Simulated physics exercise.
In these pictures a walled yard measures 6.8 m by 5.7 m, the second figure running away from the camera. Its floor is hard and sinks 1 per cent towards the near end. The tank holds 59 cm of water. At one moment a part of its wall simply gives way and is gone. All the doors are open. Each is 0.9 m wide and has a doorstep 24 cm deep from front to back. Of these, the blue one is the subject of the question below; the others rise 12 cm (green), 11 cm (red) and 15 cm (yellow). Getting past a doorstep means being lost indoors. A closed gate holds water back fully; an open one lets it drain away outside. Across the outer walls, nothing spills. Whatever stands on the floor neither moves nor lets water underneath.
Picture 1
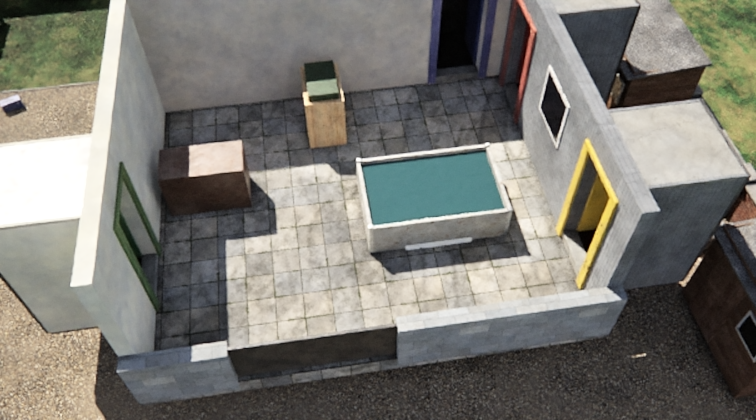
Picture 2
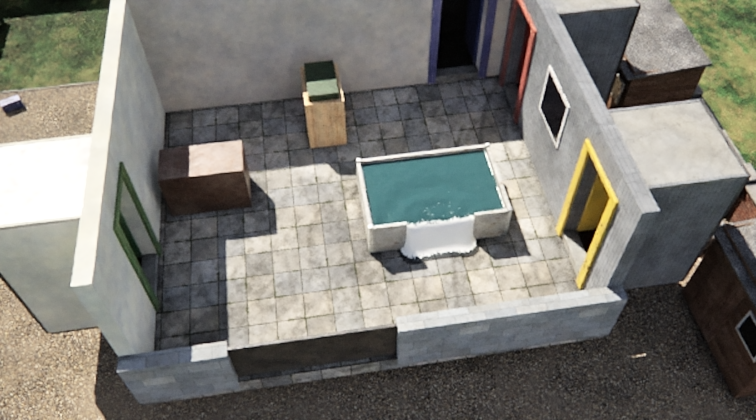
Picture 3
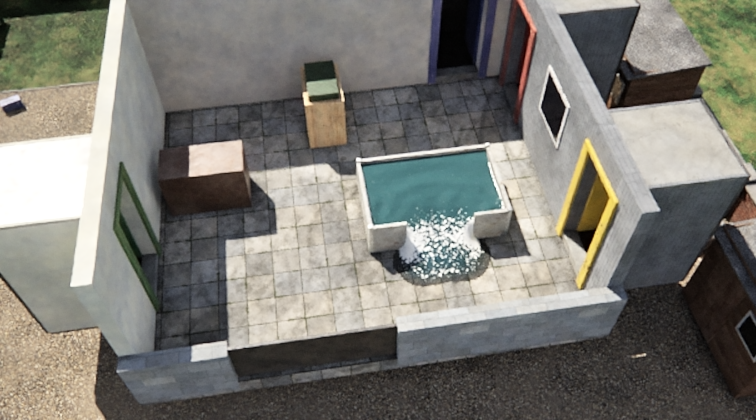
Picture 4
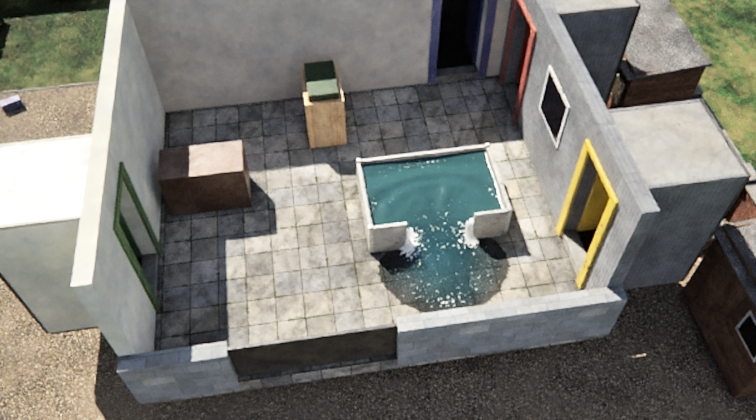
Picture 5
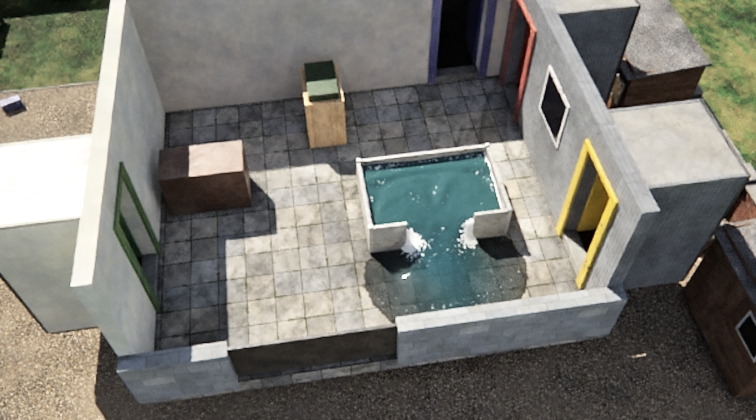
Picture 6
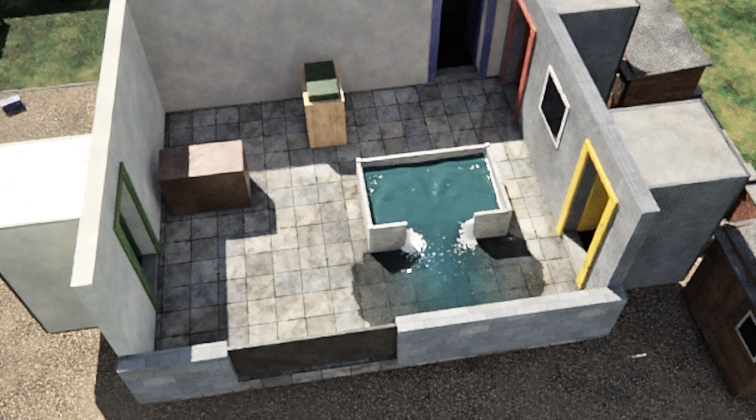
Water burst through a gap in the near side of the white-walled tank in a tiled yard, splashed onto the floor, then spread into a widening dark puddle along the low front wall.
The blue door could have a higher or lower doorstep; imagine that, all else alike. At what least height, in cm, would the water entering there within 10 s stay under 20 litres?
At about 8 cm.
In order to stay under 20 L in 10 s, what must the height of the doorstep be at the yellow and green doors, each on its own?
You'd want some 12.5 cm at yellow and some 7.5 cm at green.
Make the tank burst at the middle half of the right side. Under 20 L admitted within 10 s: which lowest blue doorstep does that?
About 12.5 cm.
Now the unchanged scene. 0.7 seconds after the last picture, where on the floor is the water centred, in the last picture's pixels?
The water is centred around (438, 246) in the last picture's pixels.
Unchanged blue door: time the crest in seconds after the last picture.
Peak time: Around 4.0 s.
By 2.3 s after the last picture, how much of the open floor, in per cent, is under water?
Roughly 40 percent of the floor.
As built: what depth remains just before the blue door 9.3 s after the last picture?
Lab note: Depth approx. 5.0 cm.
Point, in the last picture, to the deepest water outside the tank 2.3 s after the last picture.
Look close to (574, 318).
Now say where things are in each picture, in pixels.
The tank at (432, 187) is whole and still, 59 cm deep; the blue door at (461, 41) is dry, in the first frame.
The gap is at (439, 233), the front 0.3 m out at (410, 259); the back of the tank holds 59 cm, in the second frame.
The gap is at (439, 235), the front 0.8 m out at (426, 282); the back of the tank holds 59 cm, in the third frame.
Water pours out at (439, 235) and has run 1.3 m, to (462, 307); about 8 cm deep outside, 53 cm at the back, in the fourth frame.
Water pours out at (439, 235) and has run 1.8 m, to a hidden place; about 6 cm deep outside, 50 cm at the back, in the fifth frame.
The front is at a hidden place, 1.8 m from the gap at (439, 234); 4.0 m2 of floor is wet, 49 cm left at the back; the blue door at (461, 41), 4.1 m from the gap, is still 4.0 m from the nearest water, in the sixth frame.
Then, 0.7 s after the last picture water covers 15 % of the floor, deepest (40 cm) near (462, 335); it has not reached the blue door.
Then, 2.3 s after the last picture water covers 40 % of the floor, deepest (26 cm) near (574, 318); it has not reached the blue door.
Then, 9.3 s after the last picture water covers 95 % of the floor, deepest (10 cm) near (154, 379); 5 cm at the blue door, 0 litres in over its 14 cm doorstep.
At the blue door as built, the water peaked near 12 cm, 3.9 s after the last picture.
Run again over the same 10 s with other heights there, 32 litres in over 7 cm, 9 litres over 9.5 cm. The limit of 20 litres is kept from about 8 cm up.
